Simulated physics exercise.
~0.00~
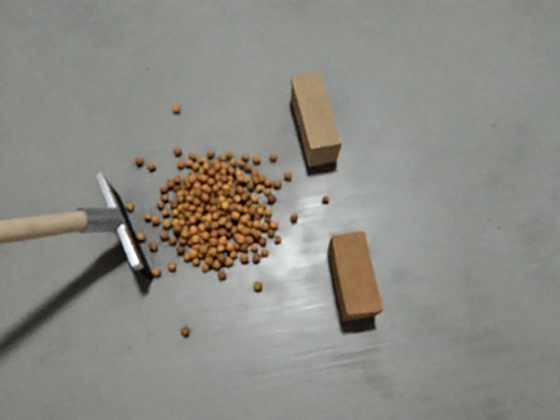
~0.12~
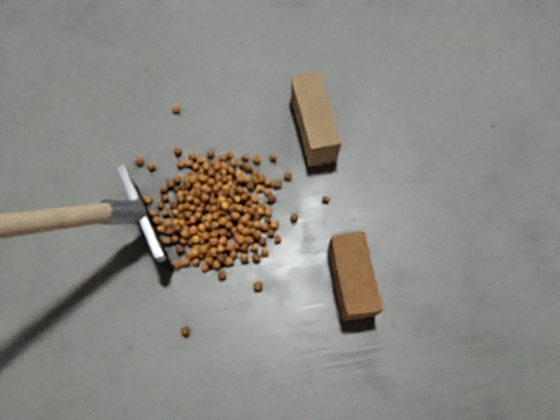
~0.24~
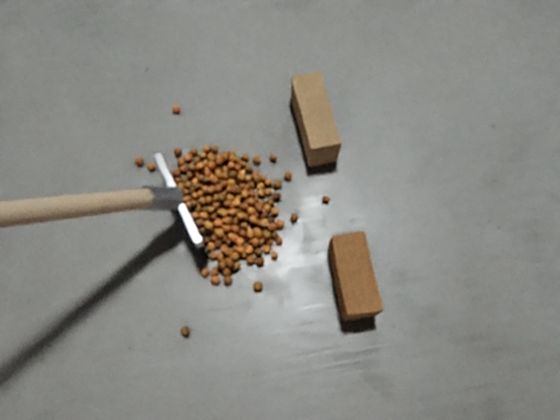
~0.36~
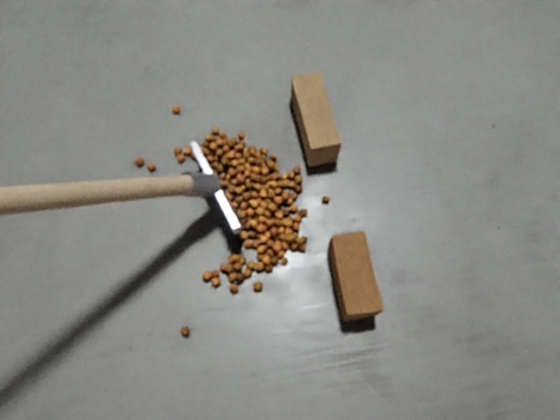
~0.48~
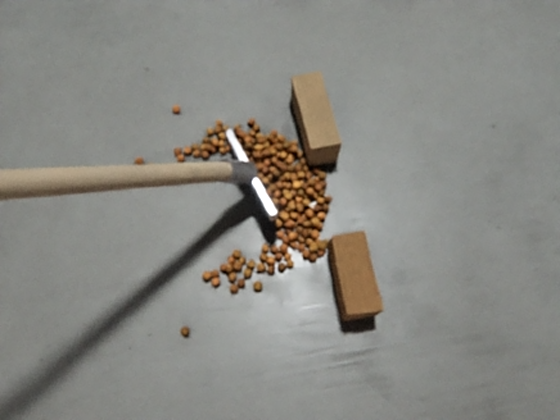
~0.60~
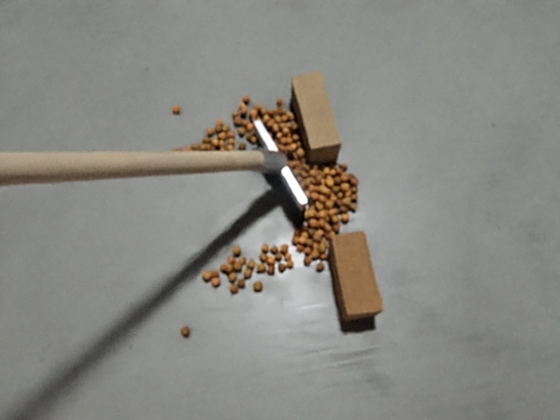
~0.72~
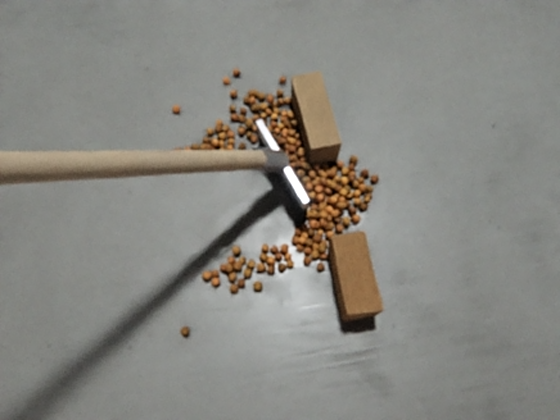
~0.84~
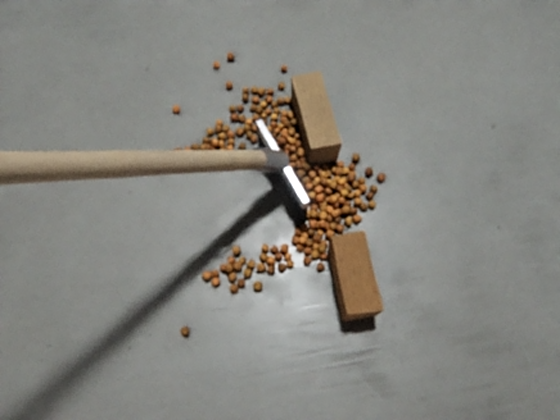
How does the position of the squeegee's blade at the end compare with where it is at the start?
At the start the blade is at the left side of the heap, well away from the blocks. By the end it is farther right and somewhat higher up, close to the upper block.
